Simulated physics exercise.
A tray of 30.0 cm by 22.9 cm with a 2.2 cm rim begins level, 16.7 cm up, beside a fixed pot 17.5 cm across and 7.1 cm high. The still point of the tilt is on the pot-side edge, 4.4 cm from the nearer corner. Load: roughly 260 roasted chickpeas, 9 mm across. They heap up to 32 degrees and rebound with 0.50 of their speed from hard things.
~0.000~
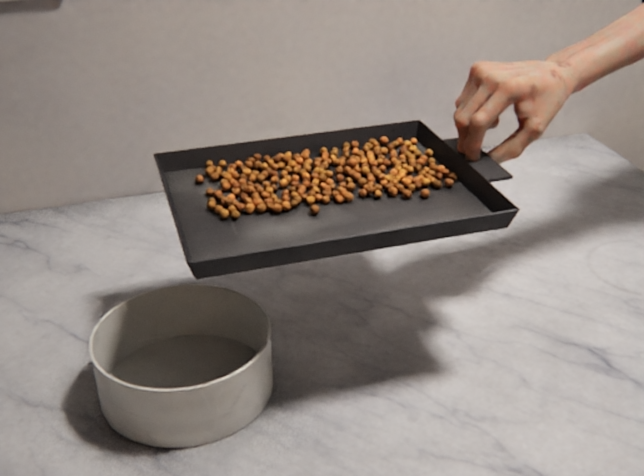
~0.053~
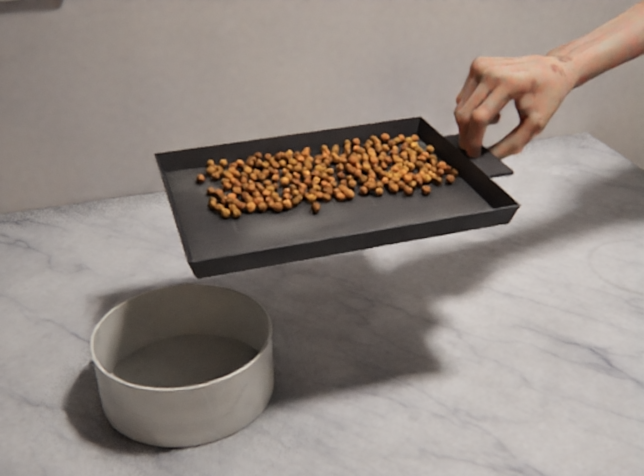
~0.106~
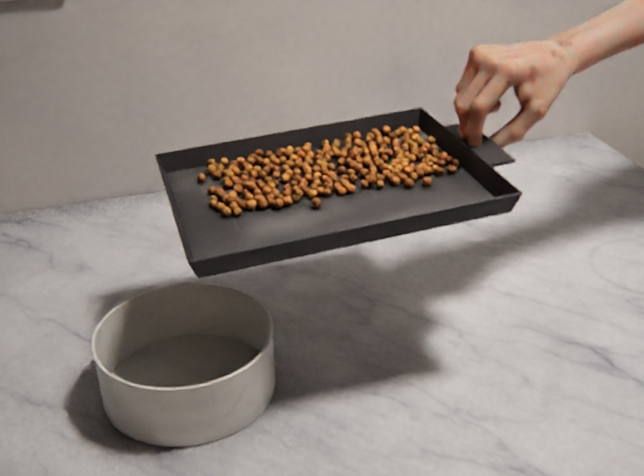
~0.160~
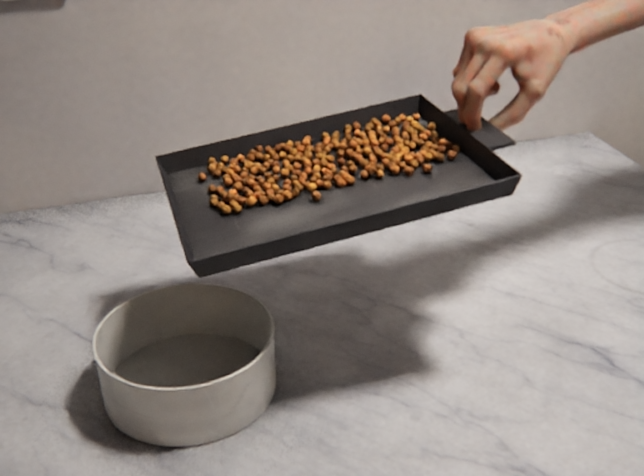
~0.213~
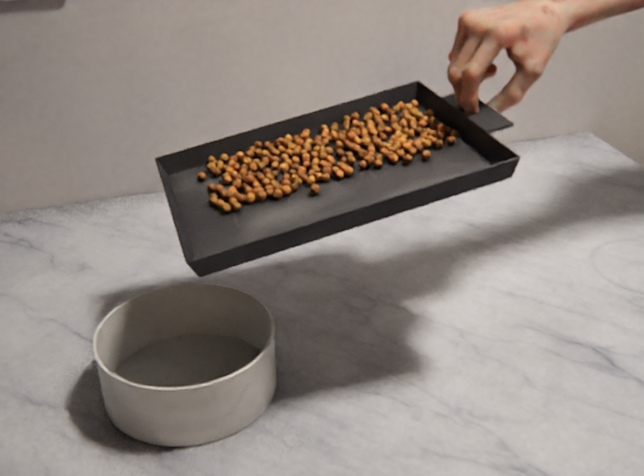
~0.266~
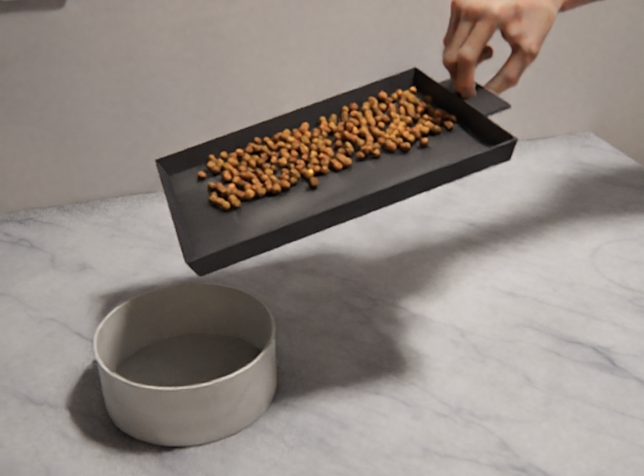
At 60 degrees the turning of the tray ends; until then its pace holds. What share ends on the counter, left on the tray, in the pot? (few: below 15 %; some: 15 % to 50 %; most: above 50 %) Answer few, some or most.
Counter few, tray most, pot few.
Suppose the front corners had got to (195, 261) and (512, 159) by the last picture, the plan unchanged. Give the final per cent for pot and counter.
Pot 5, counter 5.
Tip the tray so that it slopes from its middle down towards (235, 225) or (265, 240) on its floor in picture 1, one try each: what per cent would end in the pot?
Some 10 and 10 per cent.
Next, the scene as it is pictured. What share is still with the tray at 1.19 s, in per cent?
Roughly 90 per cent.
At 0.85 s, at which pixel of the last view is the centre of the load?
At about (202, 166).
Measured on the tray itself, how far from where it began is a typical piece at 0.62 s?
About 7 cm.
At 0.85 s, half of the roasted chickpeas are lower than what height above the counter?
Roughly 20 cm.
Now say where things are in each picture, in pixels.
Tray tilt 0 degrees, front corners at (194, 257) and (509, 207); middle of the pieces at (329, 174); pot at (181, 332), in the first frame.
Tray tilt 1 degrees, front corners at (195, 257) and (510, 203); middle of the pieces at (330, 172), in the second frame.
Tray tilt 3 degrees, front corners at (195, 256) and (512, 191), lowest corner left back; middle of the pieces at (331, 166), in the third frame.
Tray tilt 6 degrees, front corners at (195, 256) and (512, 174), lowest corner left back; middle of the pieces at (330, 159), in the fourth frame.
Tray tilt 10 degrees, front corners at (193, 256) and (510, 156), lowest corner left back; middle of the pieces at (329, 151), in the fifth frame.
Tray tilt 13 degrees, front corners at (192, 256) and (507, 139), lowest corner left back; middle of the pieces at (327, 143); pot at (185, 331). Its pace works out near 65 degrees a second, in the sixth frame.
After 0.62 s, tilt 36 degrees; the tray holds 100 %, the pot 0 %.
After 0.85 s, tilt 51 degrees; the tray holds 100 %, the pot 0 %.
After 1.19 s, tilt 60 degrees; the tray holds 90 %, the pot 0 %.
At rest (1.8 s), counter 10 %, tray 90 %, pot 0 %.
